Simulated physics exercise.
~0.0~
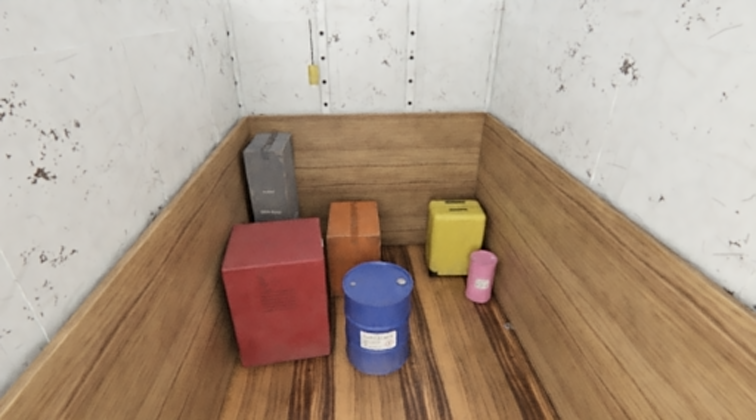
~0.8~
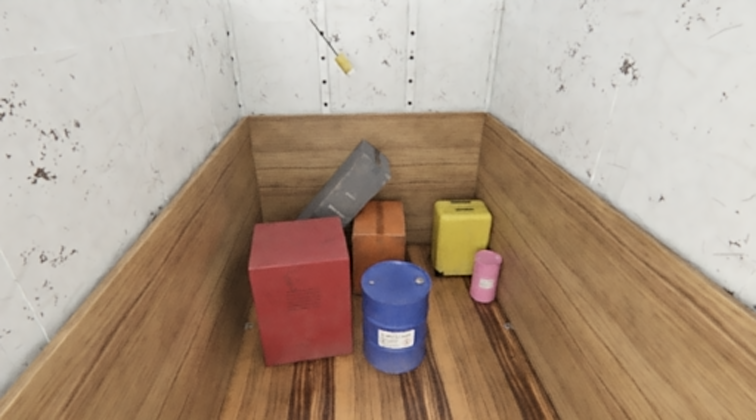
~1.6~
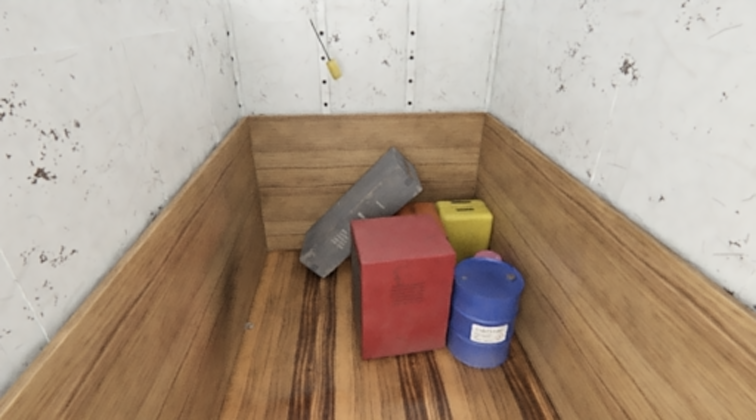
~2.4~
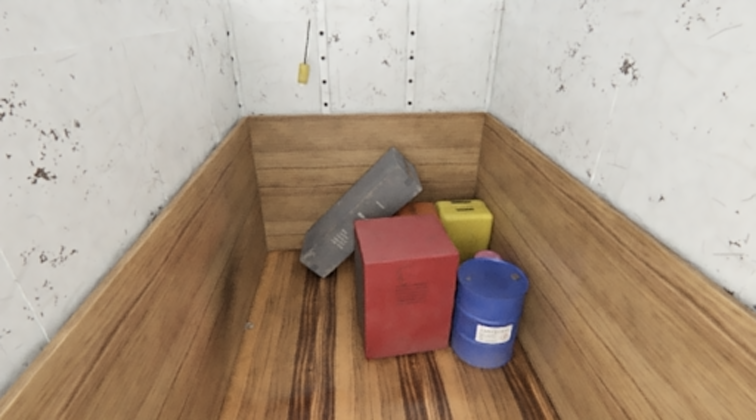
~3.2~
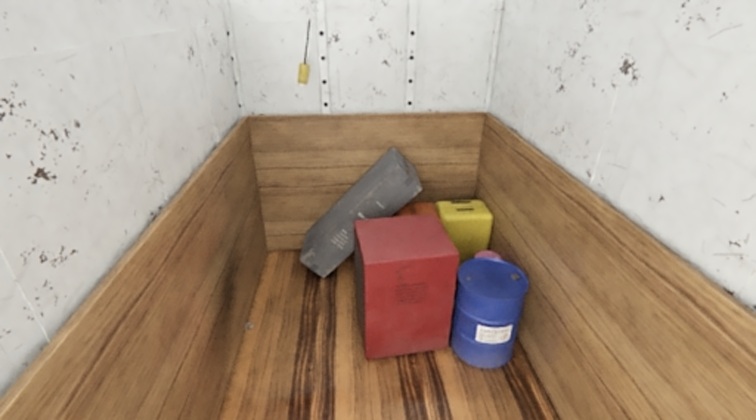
In a van's load bay, a grey box tips right and rests leaning, while a red box and blue drum slide right and stop.
